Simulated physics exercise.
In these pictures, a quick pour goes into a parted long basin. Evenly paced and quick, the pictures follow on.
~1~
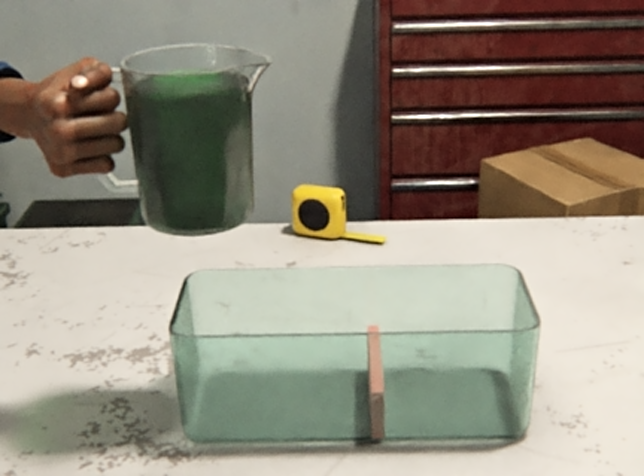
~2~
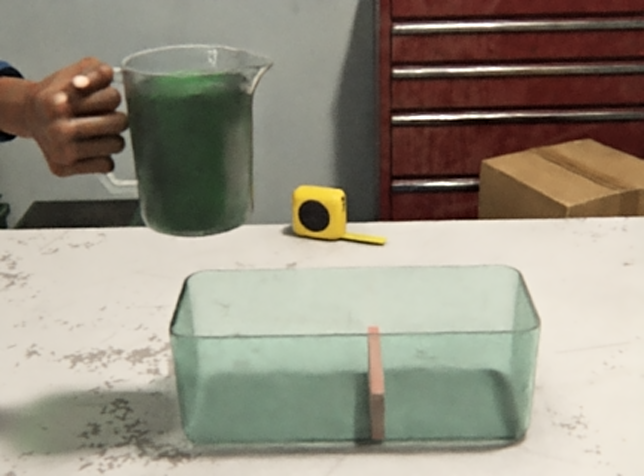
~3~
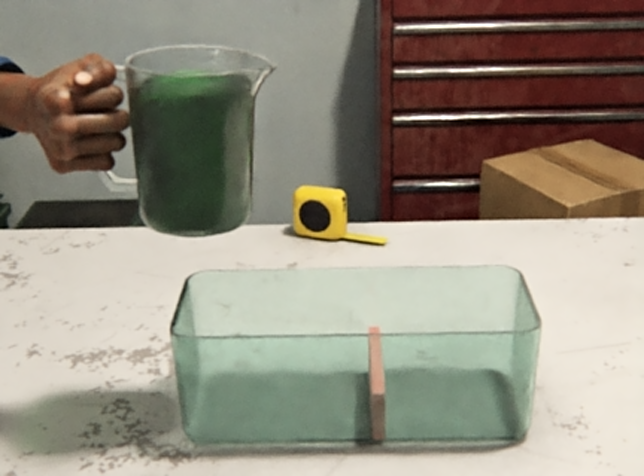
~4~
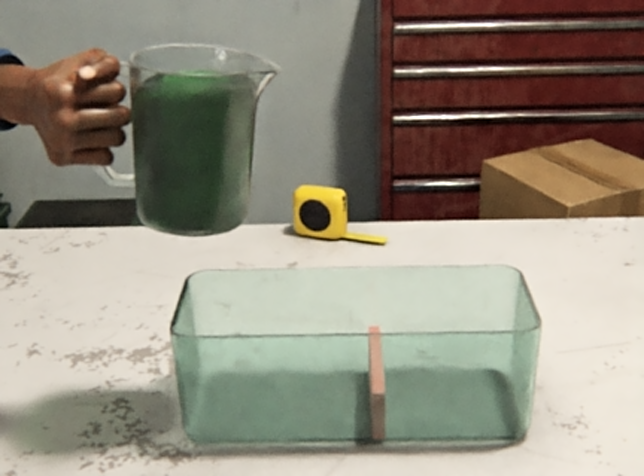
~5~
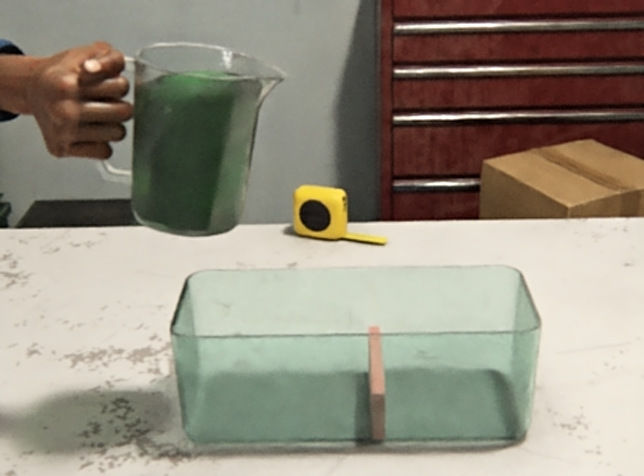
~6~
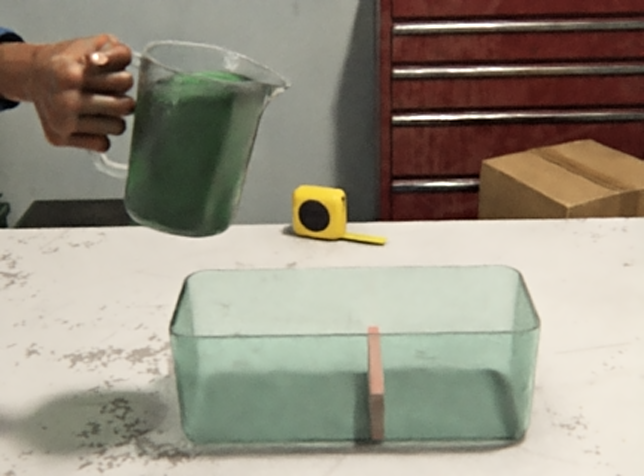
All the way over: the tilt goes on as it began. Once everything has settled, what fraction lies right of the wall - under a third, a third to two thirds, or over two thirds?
A third to two thirds lies right of the wall.
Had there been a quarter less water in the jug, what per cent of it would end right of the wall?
Near 20 in a hundred.
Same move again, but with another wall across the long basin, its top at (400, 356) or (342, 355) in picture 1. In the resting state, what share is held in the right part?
Around 10 percent in try one and around 75 percent in try two.
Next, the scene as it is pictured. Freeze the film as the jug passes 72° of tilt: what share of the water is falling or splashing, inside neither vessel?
About 15 %.
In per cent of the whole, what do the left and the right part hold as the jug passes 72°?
I'd put the left part near 0 per cent and the right part near 5.
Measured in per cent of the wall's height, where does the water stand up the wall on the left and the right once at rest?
Levels: Left around 50 per cent, right around 50 per cent.
A moment on, the jug is tipped part way and 78 per cent is still to pour, 1 is left of the wall and 5 right of it.
Next, the jug is tipped right over and 22 per cent is still to pour, 23 is left of the wall and 36 right of it.
Then the jug is tipped right over and 0 per cent is still to pour, 54 is left of the wall and 42 right of it.
Later the jug is tipped right over and 0 per cent is still to pour, 56 is left of the wall and 42 right of it.
Finally, 56 per cent lies left of the wall, 42 right of it and 2 outside.
